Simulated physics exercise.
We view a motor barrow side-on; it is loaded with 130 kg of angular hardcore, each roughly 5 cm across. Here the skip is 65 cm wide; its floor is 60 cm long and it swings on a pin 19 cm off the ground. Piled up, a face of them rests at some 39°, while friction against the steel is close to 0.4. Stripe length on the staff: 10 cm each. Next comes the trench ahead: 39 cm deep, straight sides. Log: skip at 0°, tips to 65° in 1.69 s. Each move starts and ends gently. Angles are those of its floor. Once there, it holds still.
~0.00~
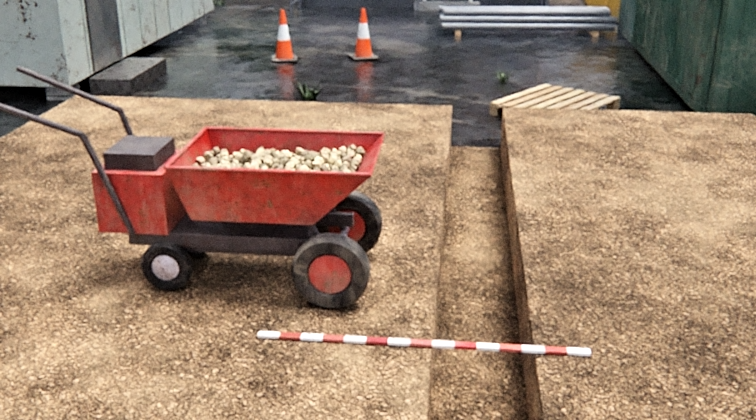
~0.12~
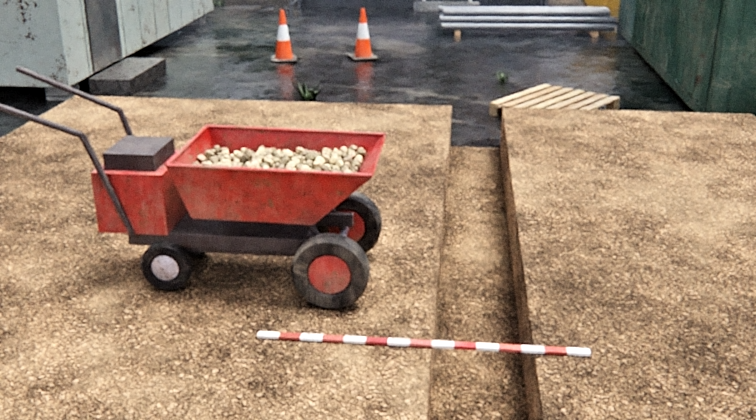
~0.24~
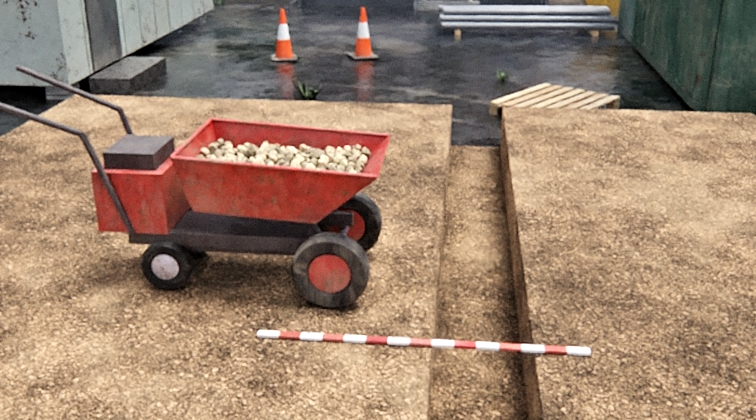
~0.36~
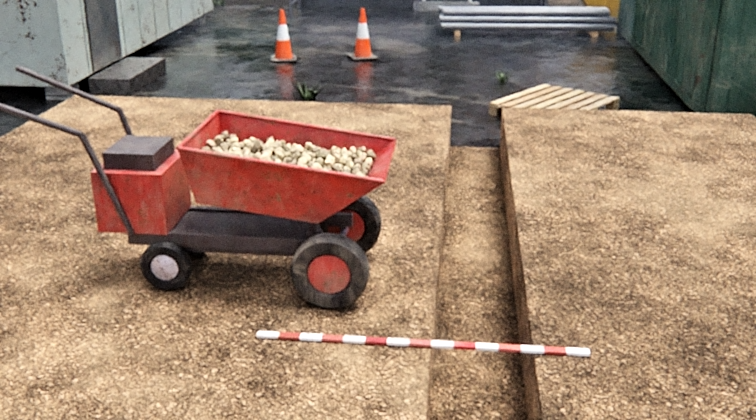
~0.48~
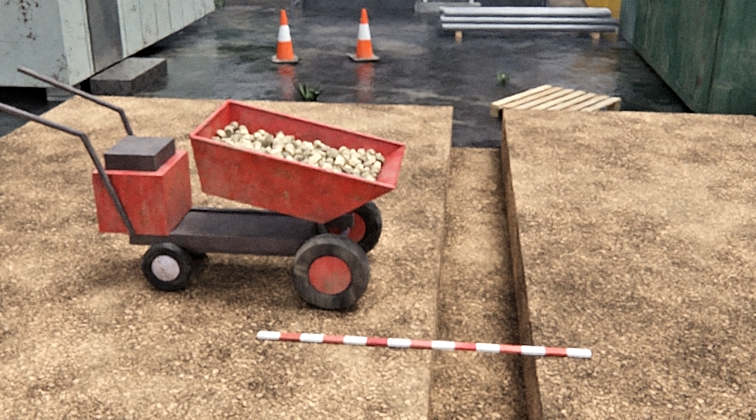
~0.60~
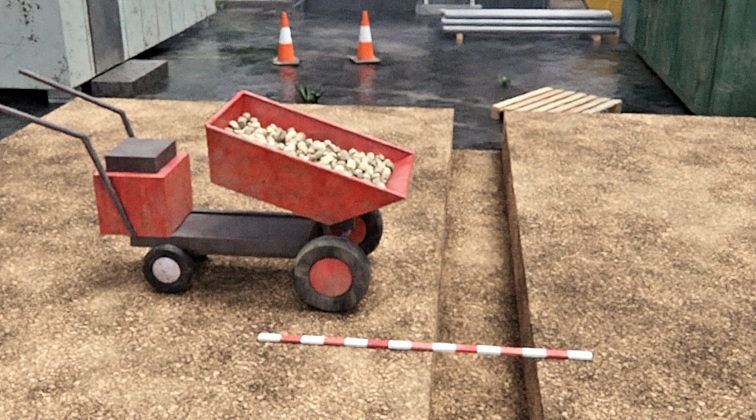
At first, a red motor barrow loaded with pale stones stands on gravelly ground beside a narrow trench, its skip level. The skip then tilts gradually to the right, its left end rising and its front lip lowering toward the trench, while the stones ride along inside and the wheels stay still.
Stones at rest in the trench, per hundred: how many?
Approx. 97 %.
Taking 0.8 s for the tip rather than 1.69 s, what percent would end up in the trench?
I'd put it at roughly 95 per cent.
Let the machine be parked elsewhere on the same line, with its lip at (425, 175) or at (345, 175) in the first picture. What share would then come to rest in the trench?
Near 65 per cent from the first place, 95 from the second.
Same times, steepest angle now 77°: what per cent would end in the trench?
Roughly 100%.
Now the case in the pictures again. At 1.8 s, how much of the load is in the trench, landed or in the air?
Around 25 per cent of it.
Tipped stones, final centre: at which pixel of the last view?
Somewhere near pixel (483, 341).
After 1.3 s the floor is at 55°; 100 % in the skip; the foremost stones are at (432, 220).
After 1.8 s the floor is at 65°; 76 % in the skip, 24 % in the trench; the foremost stones are at (505, 303).
After 2.1 s the floor is at 65°; 40 % in the skip, 60 % in the trench; the foremost stones are at (523, 339).
After 4.1 s the floor is at 65°; 3 % in the skip, 97 % in the trench; the foremost stones are at (522, 331).
